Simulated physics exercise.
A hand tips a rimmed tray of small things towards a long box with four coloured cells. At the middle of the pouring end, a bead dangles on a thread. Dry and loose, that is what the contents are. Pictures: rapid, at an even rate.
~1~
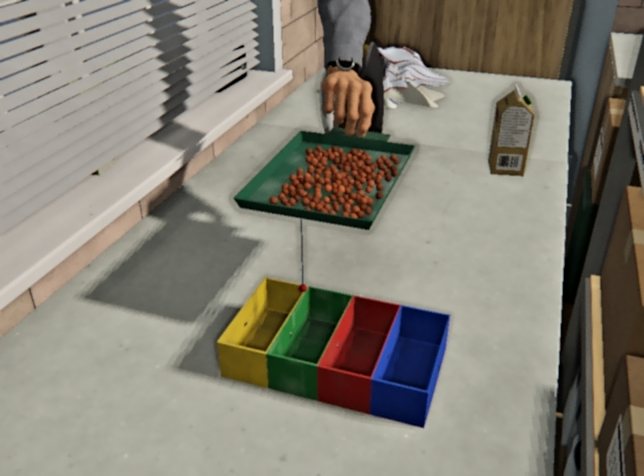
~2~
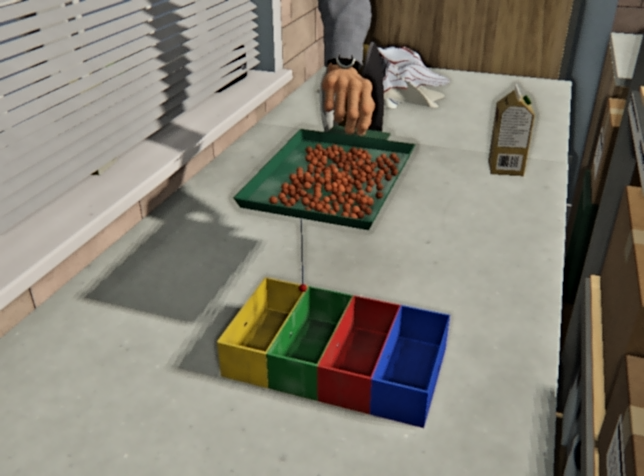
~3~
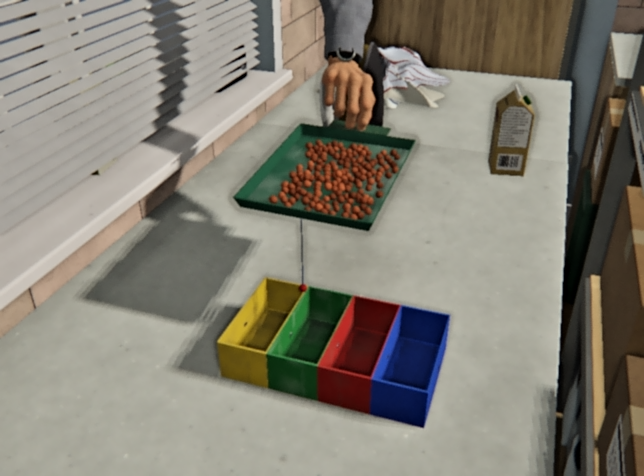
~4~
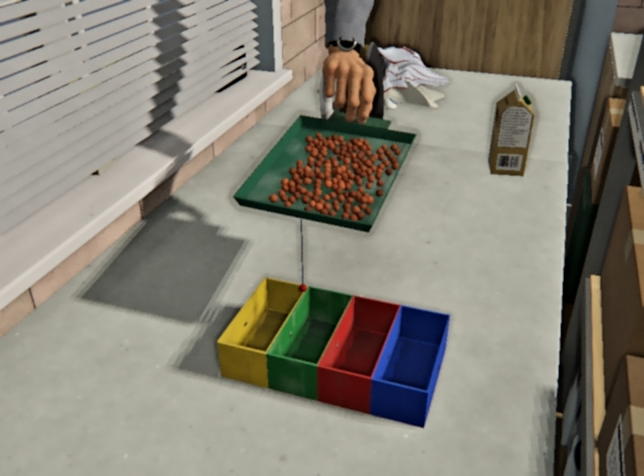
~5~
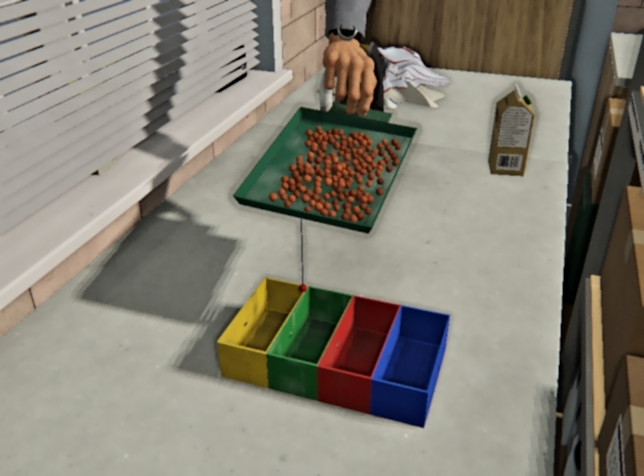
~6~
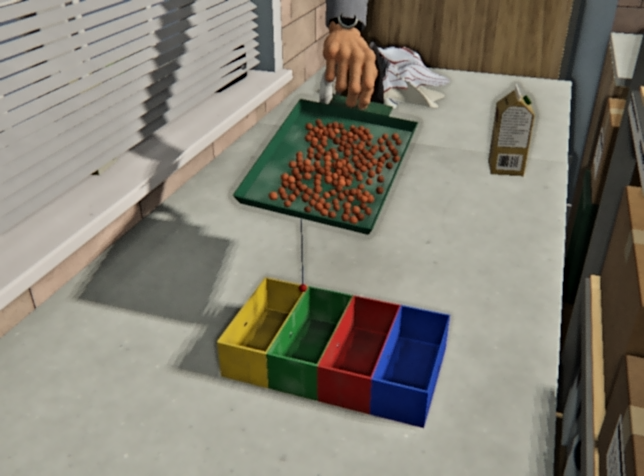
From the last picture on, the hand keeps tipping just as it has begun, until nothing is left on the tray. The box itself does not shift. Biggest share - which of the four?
Red.
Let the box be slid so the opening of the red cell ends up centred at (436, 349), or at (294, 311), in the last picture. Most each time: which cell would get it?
One: The yellow cell. Two: Blue.
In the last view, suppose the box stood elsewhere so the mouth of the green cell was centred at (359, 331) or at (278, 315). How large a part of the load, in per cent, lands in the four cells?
About 100 per cent, then about 100 per cent.
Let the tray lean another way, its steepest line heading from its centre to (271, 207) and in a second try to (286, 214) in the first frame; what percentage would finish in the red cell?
About 0 and 0 per cent.
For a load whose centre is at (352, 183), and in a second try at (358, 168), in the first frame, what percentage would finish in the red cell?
About 60 and 70 per cent.
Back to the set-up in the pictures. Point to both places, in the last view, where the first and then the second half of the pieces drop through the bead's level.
About (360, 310) to begin with, then about (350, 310).
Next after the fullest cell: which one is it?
That is the green one.
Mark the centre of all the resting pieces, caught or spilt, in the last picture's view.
Roughly pixel (354, 361).
Shortly afterwards, tray tipped steeply; all but a few on the tray; only a few falling or outside the box.
Next, tray tipped right over; near a quarter on the tray; near a quarter in the red cell; a little in the green cell; only a few in the blue cell; near a third falling or outside the box.
Some moments later, tray tipped past a quarter turn; near two thirds in the red cell; near a quarter in the green cell; only a few in the yellow cell; only a few in the blue cell; only a few falling or outside the box.
In the end, tray tipped past a quarter turn; near two thirds in the red cell; near a quarter in the green cell; only a few in the yellow cell; only a few in the blue cell; only a few outside the box.
